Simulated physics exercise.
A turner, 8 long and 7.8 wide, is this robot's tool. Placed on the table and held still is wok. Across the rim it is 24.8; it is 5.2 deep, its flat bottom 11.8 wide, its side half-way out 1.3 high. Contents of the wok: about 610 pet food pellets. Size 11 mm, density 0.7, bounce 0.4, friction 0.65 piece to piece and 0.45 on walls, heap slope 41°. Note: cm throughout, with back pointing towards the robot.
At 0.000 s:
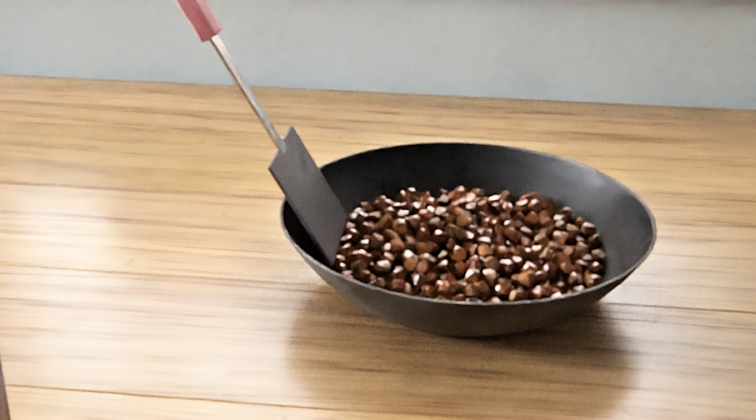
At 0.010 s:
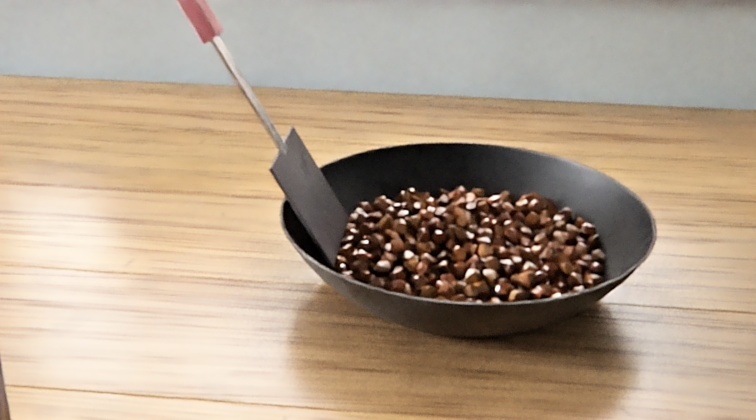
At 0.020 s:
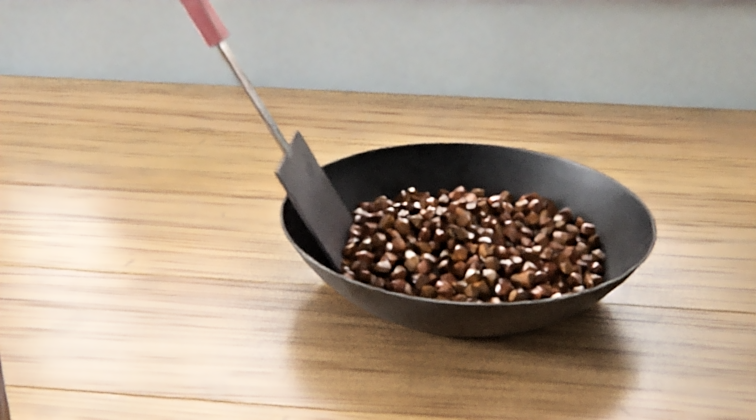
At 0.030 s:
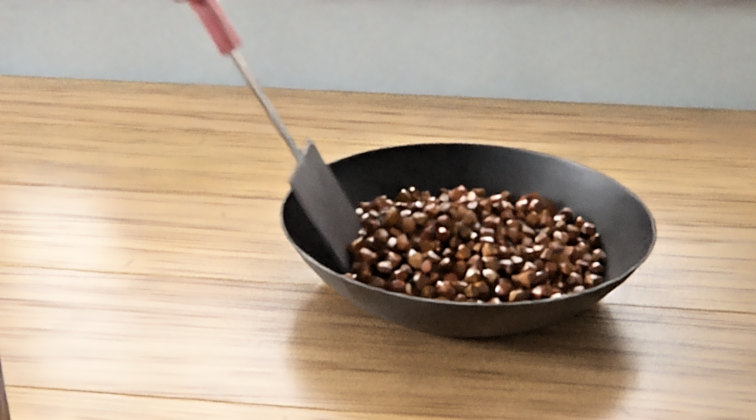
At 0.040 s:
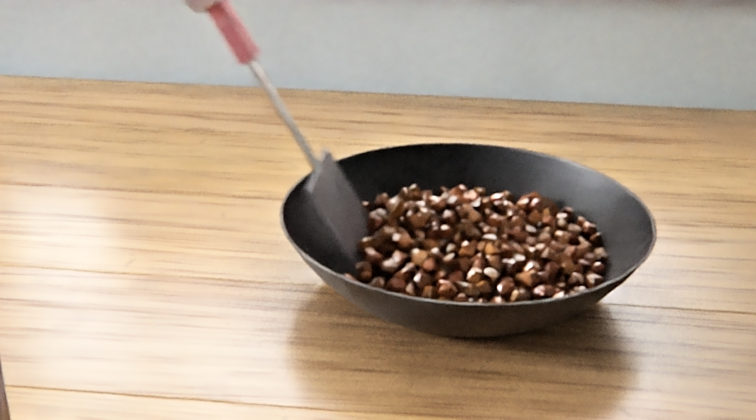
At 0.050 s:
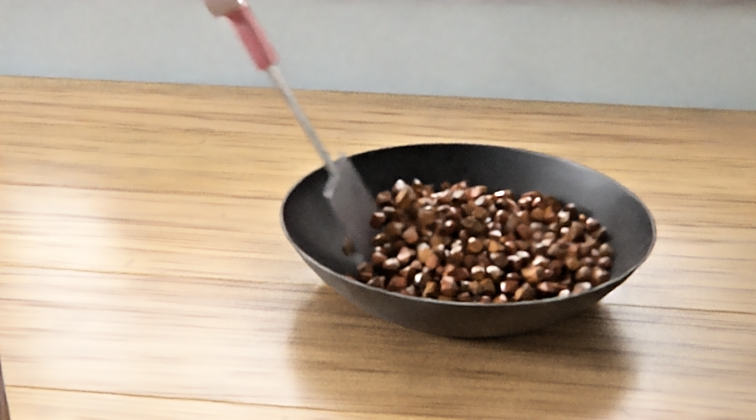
At first, a metal turner with a pink handle rests against the left side of a dark wok filled with small brown pieces on a wooden table. The turner then slides right and slightly downward, pushing the nearby pieces into a slightly higher heap while the wok stays still.
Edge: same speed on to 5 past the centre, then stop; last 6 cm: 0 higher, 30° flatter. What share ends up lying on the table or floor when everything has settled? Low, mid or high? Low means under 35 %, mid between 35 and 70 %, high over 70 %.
Low.
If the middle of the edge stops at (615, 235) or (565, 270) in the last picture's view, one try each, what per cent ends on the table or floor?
Around 55 per cent for the first try and 20 per cent for the second.
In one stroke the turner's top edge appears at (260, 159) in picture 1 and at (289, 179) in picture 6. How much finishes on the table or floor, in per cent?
5 %.
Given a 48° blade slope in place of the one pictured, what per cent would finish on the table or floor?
In that case around 5 per cent.
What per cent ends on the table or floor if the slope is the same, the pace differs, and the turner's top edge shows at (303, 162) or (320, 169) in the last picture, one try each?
Respectively, some 10 and 5 per cent.
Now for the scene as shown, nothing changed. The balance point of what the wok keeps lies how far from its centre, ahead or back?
Ahead of centre, near 5.0 centimetres.
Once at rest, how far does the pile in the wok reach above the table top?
Some 7.5 cm above the table.
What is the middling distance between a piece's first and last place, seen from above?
Roughly 5 centimetres.
After 0.07 s, sloping 59°, highest piece 9 above the table; 609 in the wok.
After 0.10 s, sloping 50°, highest piece 11 above the table; 608 in the wok, 1 on the blade or in flight.
After 0.31 s, sloping 30°, highest piece 7 above the table; 568 in the wok, 38 on the table or floor, 3 on the blade or in flight.
After 1.36 s, sloping 30°, highest piece 7 above the table; 566 in the wok, 43 on the table or floor.
At rest, 566 in the wok, 43 on the table or floor. That is 7 % on the table or floor.
